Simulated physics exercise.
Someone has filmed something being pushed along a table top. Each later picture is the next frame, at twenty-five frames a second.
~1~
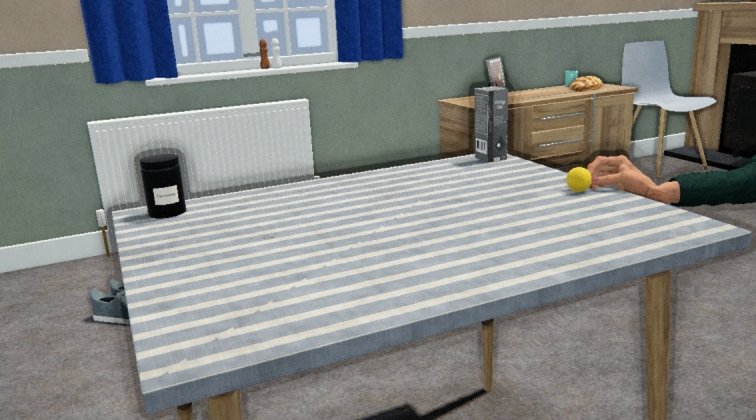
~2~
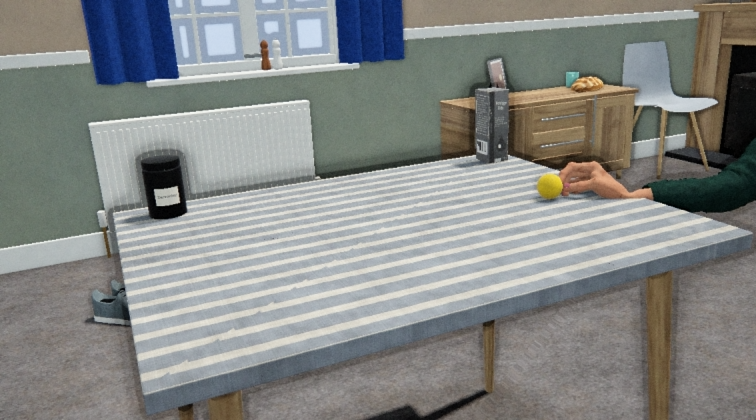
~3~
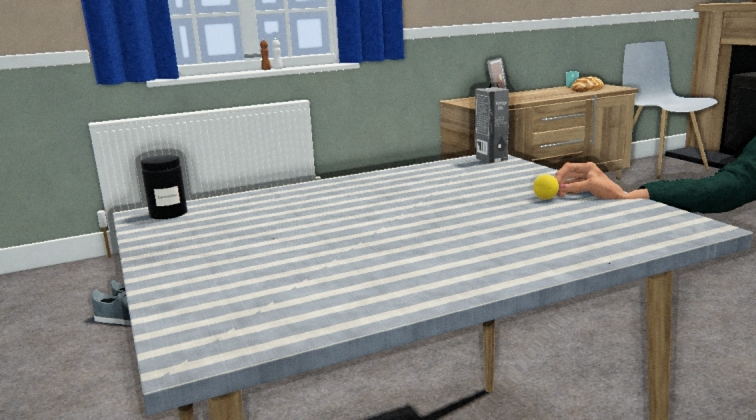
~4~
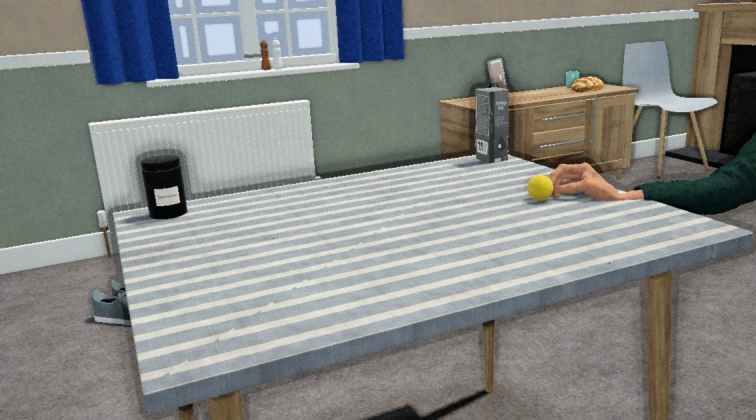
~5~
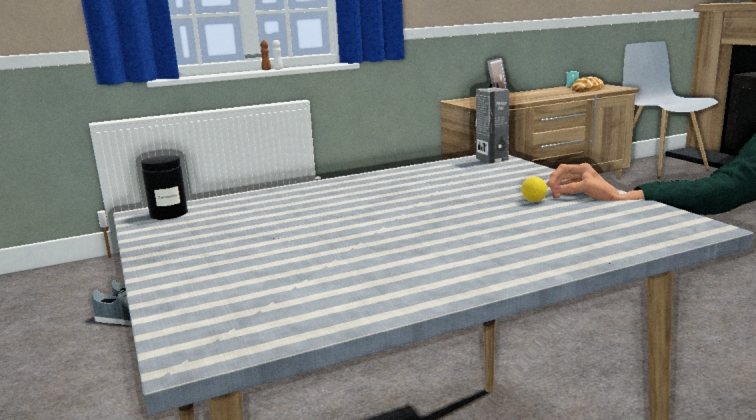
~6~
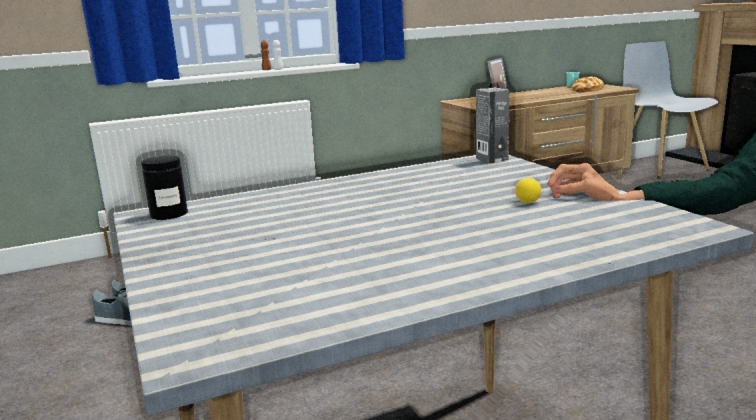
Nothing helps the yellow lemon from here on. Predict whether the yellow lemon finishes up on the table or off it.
Safe on the tabletop.
Then, 0.10 s later than the last frame, yellow lemon moved about its own width near (514, 194).
Then, 0.30 s later than the last frame, yellow lemon moved well along near (488, 198).
Then, 0.50 s later than the last frame, yellow lemon moved well along near (468, 202).
Then, 0.80 s later than the last frame, yellow lemon moved well along near (448, 206).
When it is over, moved from the start, yellow lemon. End places, in pixels of the last picture, yellow lemon near (443, 207).
